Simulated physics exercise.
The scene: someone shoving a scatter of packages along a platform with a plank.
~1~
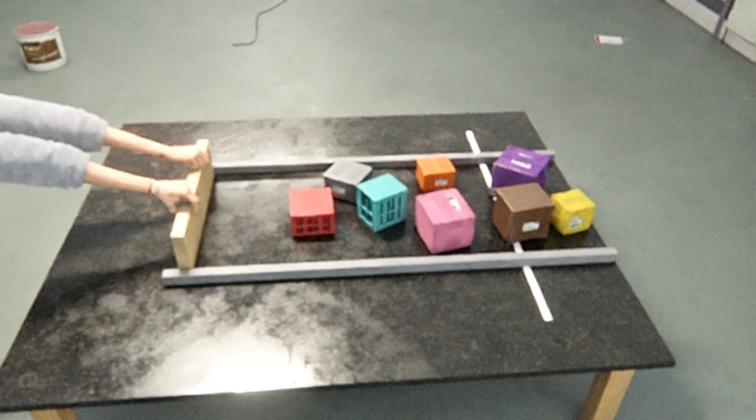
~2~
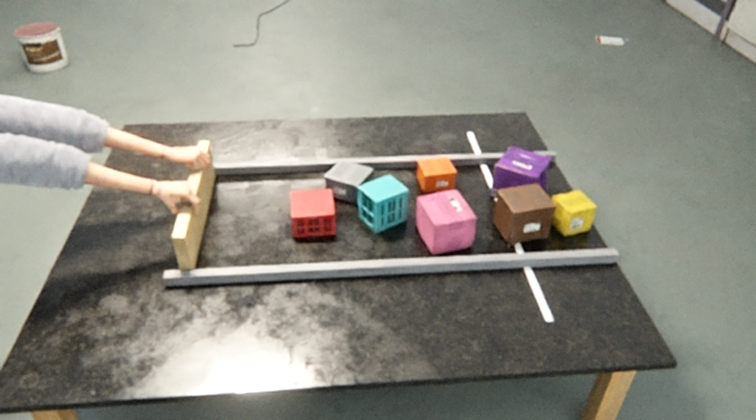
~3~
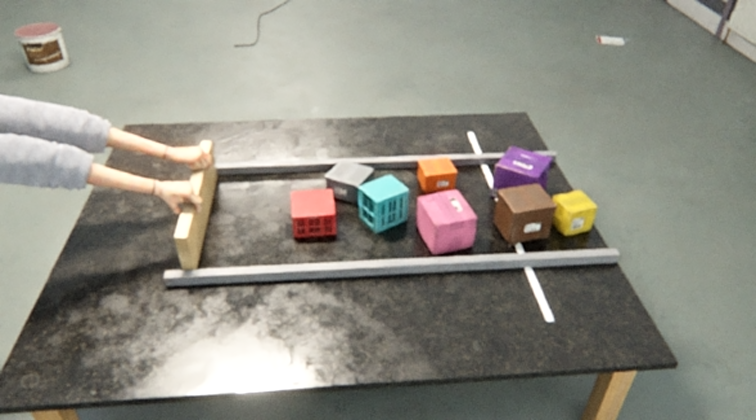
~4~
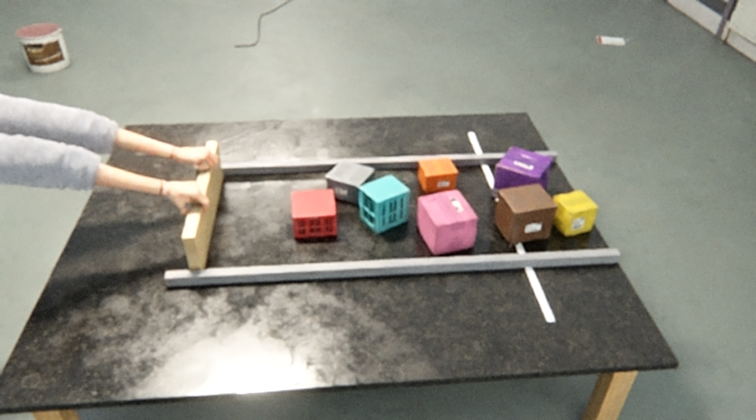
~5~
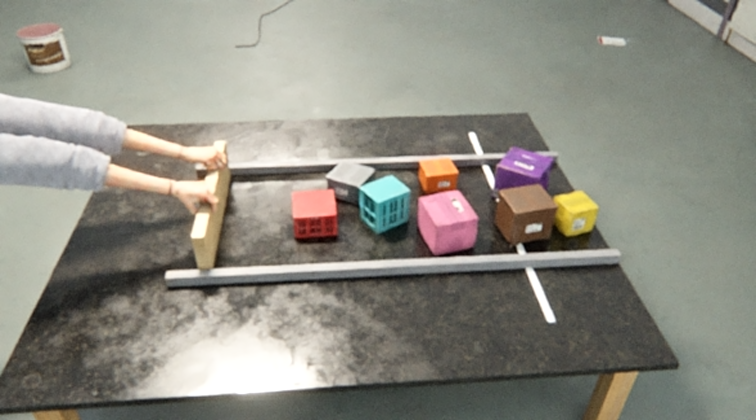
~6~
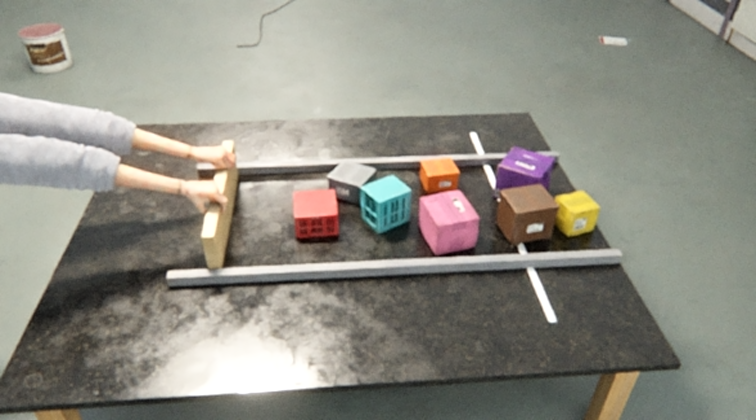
A wooden plank, gripped by two hands reaching in from the left, rests and then slides a short way right across a speckled black tabletop, seen from above at an angle. Ahead of it, between two grey rails, sit red, grey, teal, orange and pink boxes, with purple, brown and yellow ones by white tape at right. The boxes stay put, untouched, and the view barely shifts.
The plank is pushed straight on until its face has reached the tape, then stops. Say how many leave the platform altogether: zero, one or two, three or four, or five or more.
As it turns out, the number that fall off is one or two.
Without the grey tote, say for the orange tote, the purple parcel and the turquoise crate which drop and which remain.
The orange tote stays on; the purple parcel holds on; the turquoise crate holds on.
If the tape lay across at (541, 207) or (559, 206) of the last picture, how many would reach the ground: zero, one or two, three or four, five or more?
Taking them in turn, at least five; at least five.
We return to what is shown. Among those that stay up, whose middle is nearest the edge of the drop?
The purple parcel ends nearest.
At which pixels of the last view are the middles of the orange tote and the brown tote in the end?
The orange tote stops around (540, 162); the brown tote around (596, 224).
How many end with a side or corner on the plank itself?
It touches 3.
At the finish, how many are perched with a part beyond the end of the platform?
It comes to 2.
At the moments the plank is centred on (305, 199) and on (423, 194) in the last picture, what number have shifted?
By then 1, and 6.
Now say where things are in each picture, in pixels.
The first picture shows yellow box (571, 212); purple parcel (520, 176); brown tote (522, 214); plank (196, 202); tape (501, 207).
The second picture shows purple parcel (521, 177); orange tote (436, 175).
The third picture shows brown tote (523, 215); grey tote (350, 182).
The fourth picture shows yellow box (573, 213); pink parcel (446, 222).
The fifth picture shows purple parcel (522, 178); red crate (315, 213).
The sixth picture shows yellow box (575, 214); purple parcel (524, 178); brown tote (526, 215); plank (222, 202); tape (505, 208).
Early on, none off yet; yellow box at rest near (575, 214); purple parcel at rest near (524, 178); brown tote at rest near (526, 215).
A while later, none off yet; yellow box travelled a little near (587, 212); purple parcel travelled a little near (538, 176); brown tote travelled about its own width near (559, 218).
Finally, the number that fall off is one or two; lost, yellow box.
